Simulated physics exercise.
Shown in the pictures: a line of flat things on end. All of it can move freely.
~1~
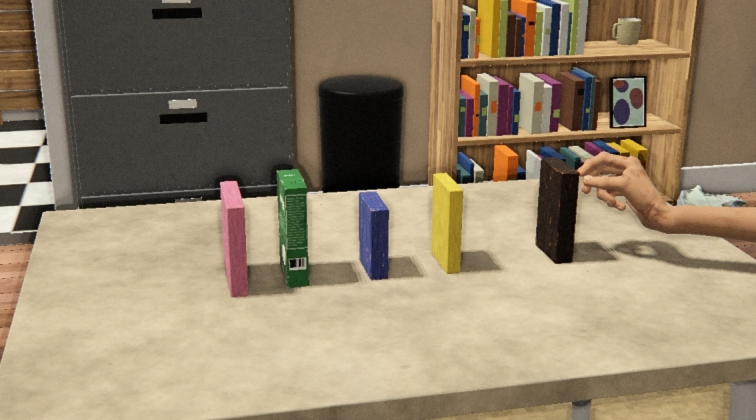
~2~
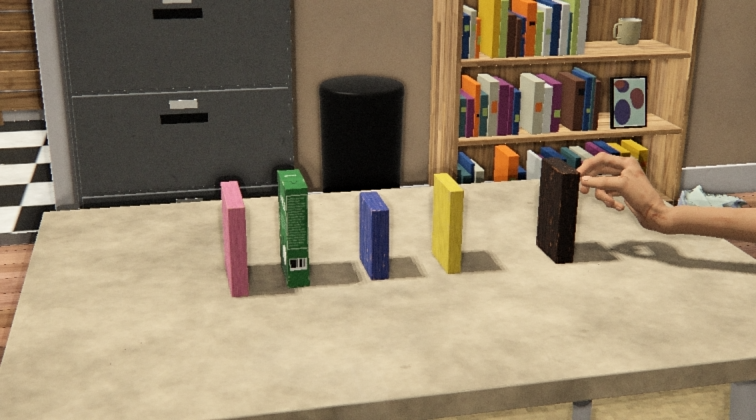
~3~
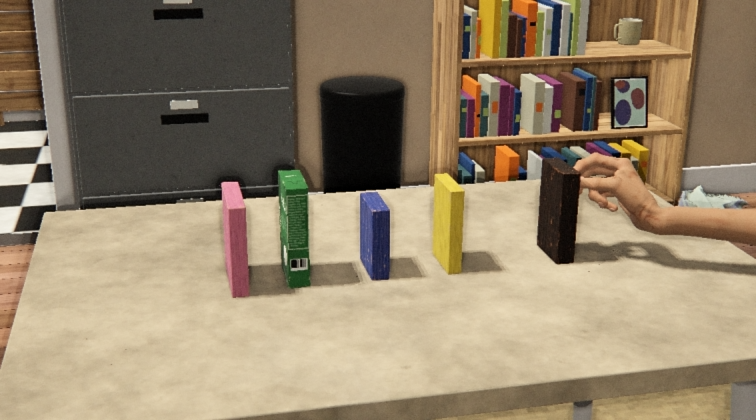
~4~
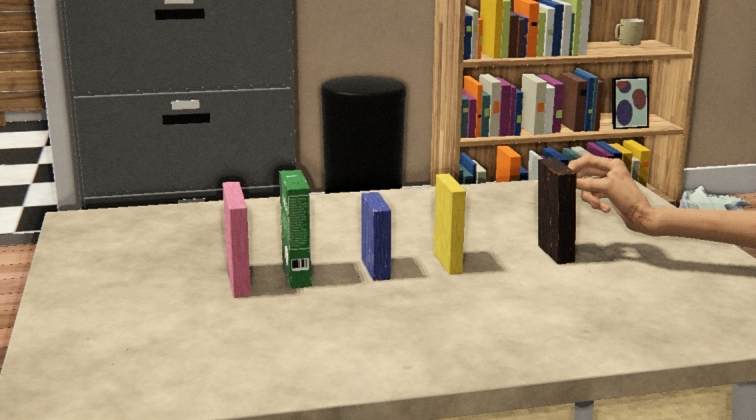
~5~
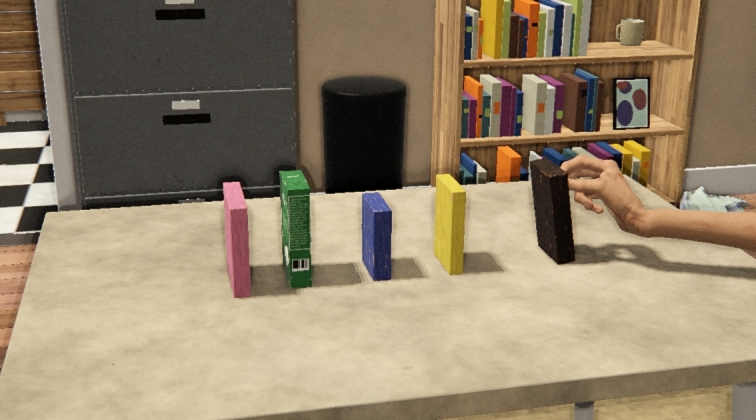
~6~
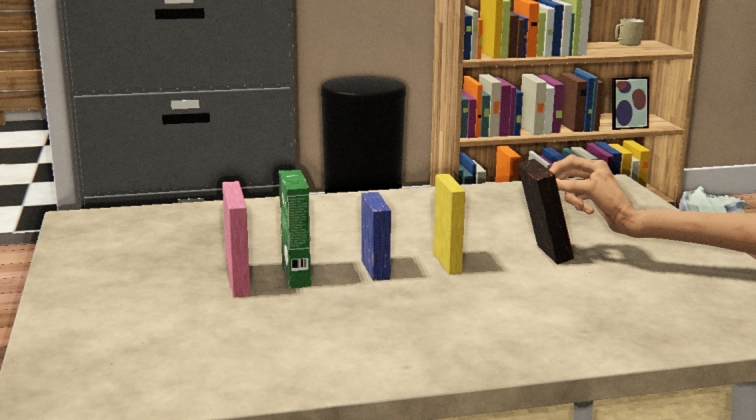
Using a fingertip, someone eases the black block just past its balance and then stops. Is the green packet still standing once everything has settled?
Yes.
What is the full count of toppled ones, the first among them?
1.
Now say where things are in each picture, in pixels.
Green packet (293, 228); yellow block (446, 223), in the first picture.
Yellow block (447, 223); blue board (374, 235), in the second picture.
Yellow block (447, 224); blue board (375, 236), in the third picture.
Black block 4° over; yellow block (449, 224); blue board (376, 236), in the fourth picture.
Black block 9° over; yellow block (449, 224); blue board (377, 236), in the fifth picture.
Black block 17° over; green packet (295, 229); yellow block (448, 224), in the sixth picture.
Then, 0.20 s after the last picture, black block 60° over.
Then, 0.30 s after the last picture, black block 91° over.
Then, 0.50 s after the last picture, black block 90° over.
Then, 1.20 s after the last picture, green packet resting near (295, 229).
At rest, all 3 in place. Seen from the same camera at the end, green packet near (295, 229).
